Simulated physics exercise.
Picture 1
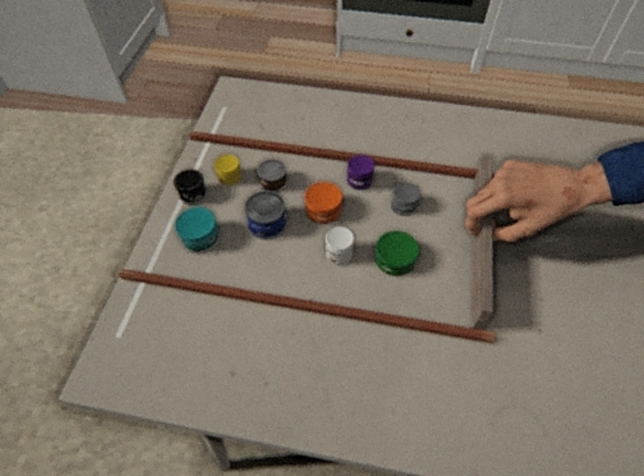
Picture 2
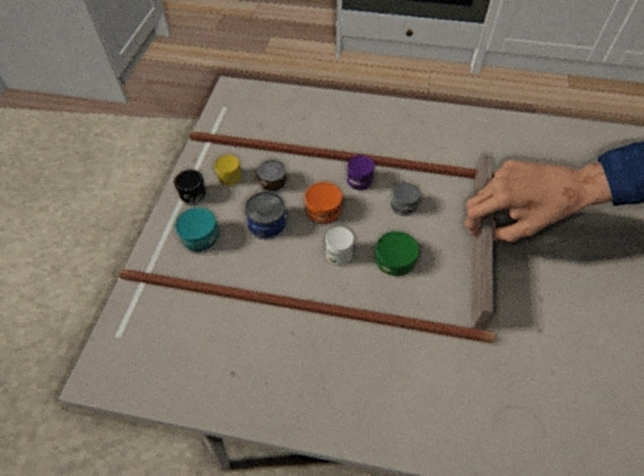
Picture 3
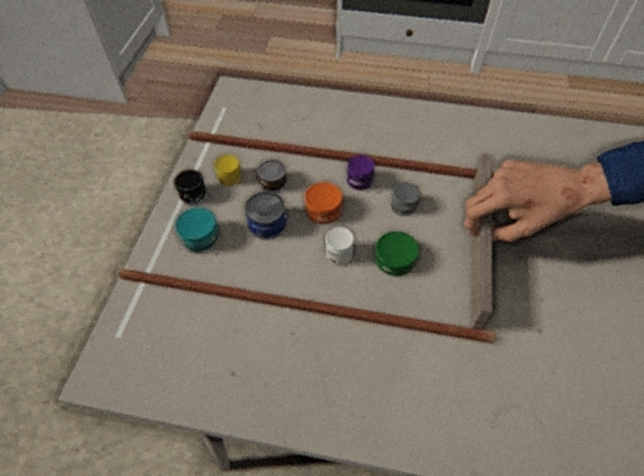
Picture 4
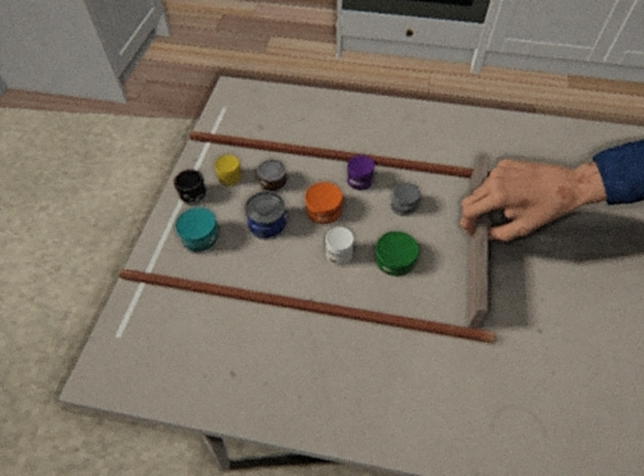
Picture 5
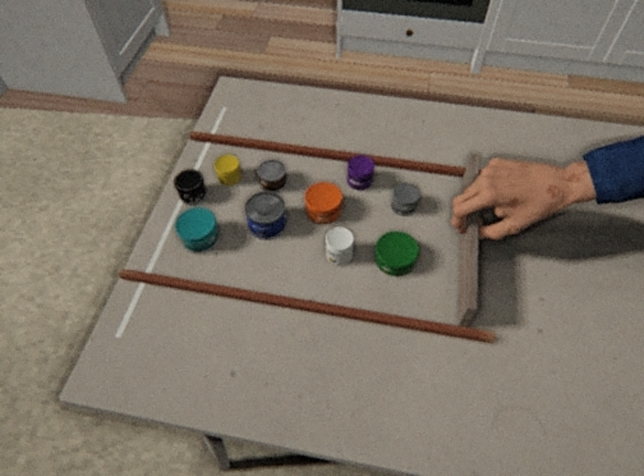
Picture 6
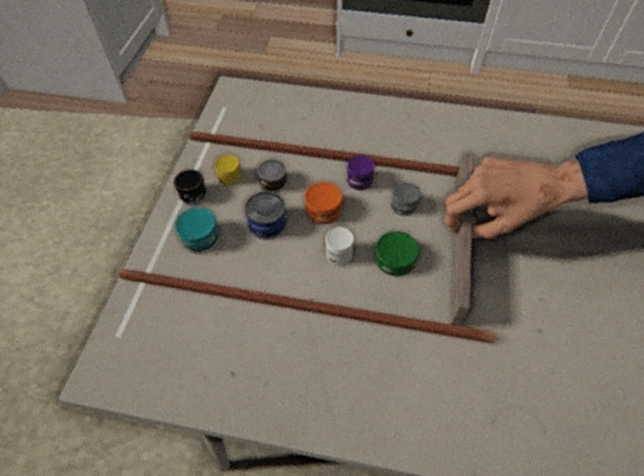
At first, a hand rests on a board at the right end of two reddish rails, with ten small colourful pots and tubs spread between them on a table. The hand then slides the board slightly left toward the pots, which stay still, leaving a gap before the nearest ones.
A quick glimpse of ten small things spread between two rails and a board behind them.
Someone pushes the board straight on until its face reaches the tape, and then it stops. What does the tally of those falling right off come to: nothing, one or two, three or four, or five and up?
It comes to five and up.
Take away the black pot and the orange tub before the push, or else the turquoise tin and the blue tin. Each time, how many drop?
In the first try 3, in the other 3.
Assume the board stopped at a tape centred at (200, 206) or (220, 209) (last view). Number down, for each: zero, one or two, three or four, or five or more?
First spot, three to four; second spot, zero.
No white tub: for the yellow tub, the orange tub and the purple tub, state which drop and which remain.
Yellow tub - gone; orange tub - safe; purple tub - safe.
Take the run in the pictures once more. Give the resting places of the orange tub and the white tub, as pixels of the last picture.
(167, 183), and the other (142, 243).
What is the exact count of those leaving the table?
The total is 5.
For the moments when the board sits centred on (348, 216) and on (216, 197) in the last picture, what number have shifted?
Moved so far: 5, then 10.
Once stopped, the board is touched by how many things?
5.
Soon after, none off yet; black pot at rest near (191, 188); turquoise tin at rest near (198, 231); yellow tub at rest near (228, 171).
In the end, the number that fall off is five or more; gone, blue tin, brown pot, yellow tub, turquoise tin and black pot.
